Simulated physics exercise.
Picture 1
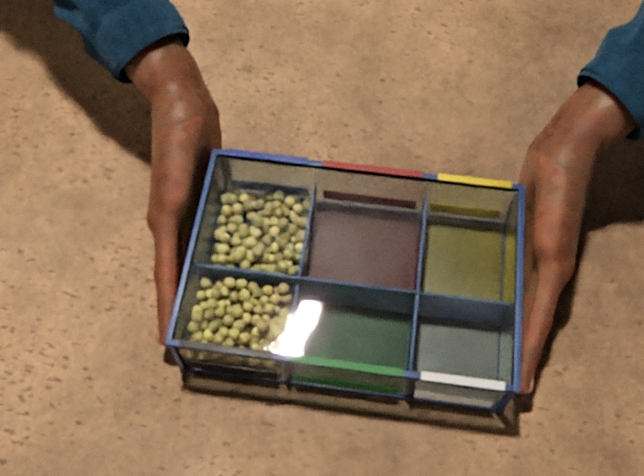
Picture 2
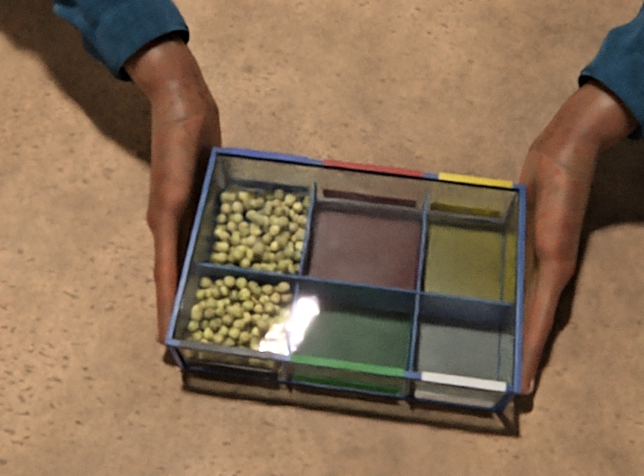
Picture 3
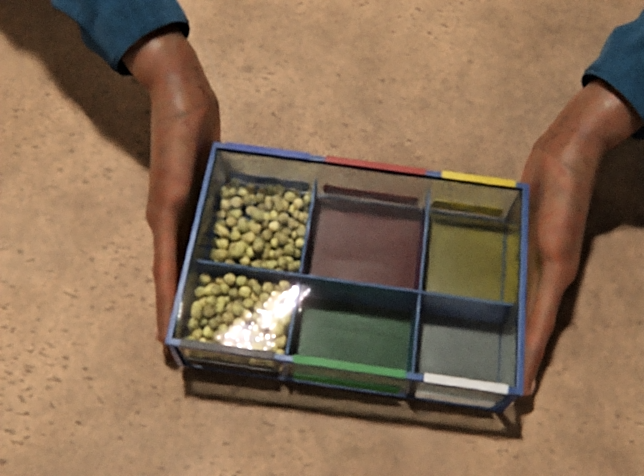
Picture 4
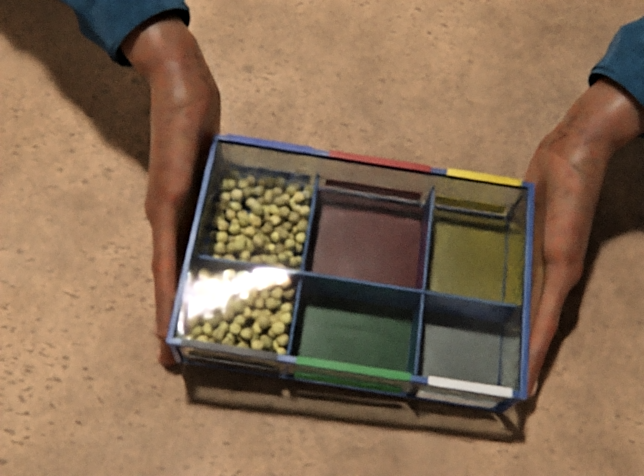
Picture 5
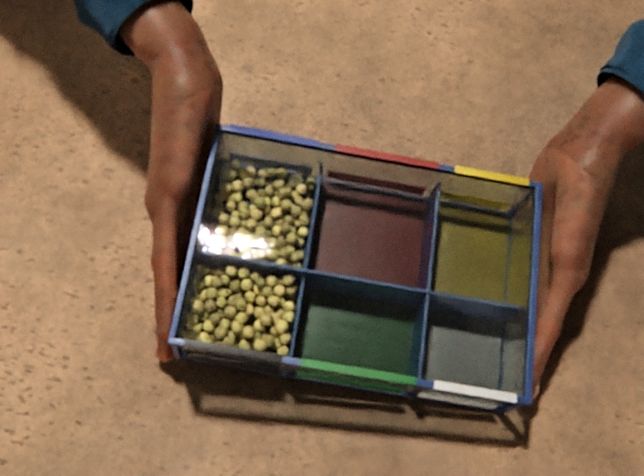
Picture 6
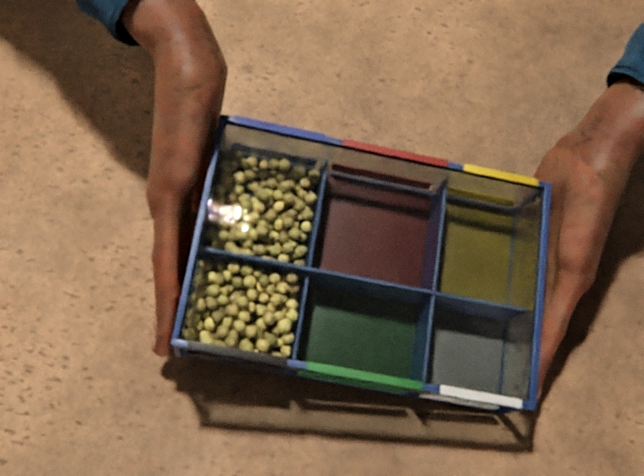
To begin with, two hands hold a clear-lidded sorting box nearly level, with soya beans filling the two left compartments and the other four empty. The hands then gradually tilt it, the right front corner lowest, while a bright reflection slides up the lid's left side and the beans stay in their compartments.
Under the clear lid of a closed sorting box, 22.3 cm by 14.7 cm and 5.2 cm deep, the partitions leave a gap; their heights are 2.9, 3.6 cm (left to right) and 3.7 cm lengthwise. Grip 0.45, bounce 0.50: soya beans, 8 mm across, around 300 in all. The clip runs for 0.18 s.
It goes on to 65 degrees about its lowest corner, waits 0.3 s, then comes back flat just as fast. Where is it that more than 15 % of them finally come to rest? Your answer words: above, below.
Red - below; blue - above; green - above; yellow - below; white - below; black - above.
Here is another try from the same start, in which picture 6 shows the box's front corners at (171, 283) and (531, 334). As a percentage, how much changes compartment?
Near 10 %.
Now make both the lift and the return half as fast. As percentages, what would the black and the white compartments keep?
Per cent held - black: 45, white: 0.
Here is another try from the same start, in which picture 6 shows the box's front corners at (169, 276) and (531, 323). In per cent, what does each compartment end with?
By the end, red has 0%, blue has 50%, green has 0%, yellow has 0%, white has 0% and black has 50%.
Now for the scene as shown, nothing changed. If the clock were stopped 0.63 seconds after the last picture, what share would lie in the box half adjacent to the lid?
Around 20 in a hundred, give or take.
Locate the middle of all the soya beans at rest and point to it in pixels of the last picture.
Centre at rest, approx.: (275, 322) px.
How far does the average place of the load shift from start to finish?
About 3.5 cm.
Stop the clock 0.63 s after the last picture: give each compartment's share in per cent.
You'd find red at 0, blue at 35, green at 15, yellow at 0, white at 0 and black at 45 per cent.
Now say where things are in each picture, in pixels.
In the first frame, box tilt 0 degrees, front corners at (172, 341) and (513, 386); blue 40 %, black 60 %.
In the second frame, box tilt 1 degrees, front corners at (172, 340) and (514, 387).
In the third frame, box tilt 3 degrees, front corners at (173, 339) and (516, 389).
In the fourth frame, box tilt 6 degrees, front corners at (173, 339) and (519, 393), lowest corner right front.
In the fifth frame, box tilt 10 degrees, front corners at (175, 339) and (524, 398), lowest corner right front.
In the sixth frame, box tilt 14 degrees, front corners at (178, 340) and (529, 403), lowest corner right front; blue 40 %, black 60 %.
Then, 0.63 s after the last picture, tilt 65 degrees; blue 35 %, green 15 %, black 45 %.
Then, 1.06 s after the last picture, tilt 36 degrees; red 5 %, blue 35 %, green 20 %, black 40 %.
Then, 1.56 s after the last picture, tilt 0 degrees; red 5 %, blue 35 %, green 20 %, white 5 %, black 40 %.
In the end, red 5 %, blue 35 %, green 20 %, yellow 0 %, white 5 %, black 40 %.
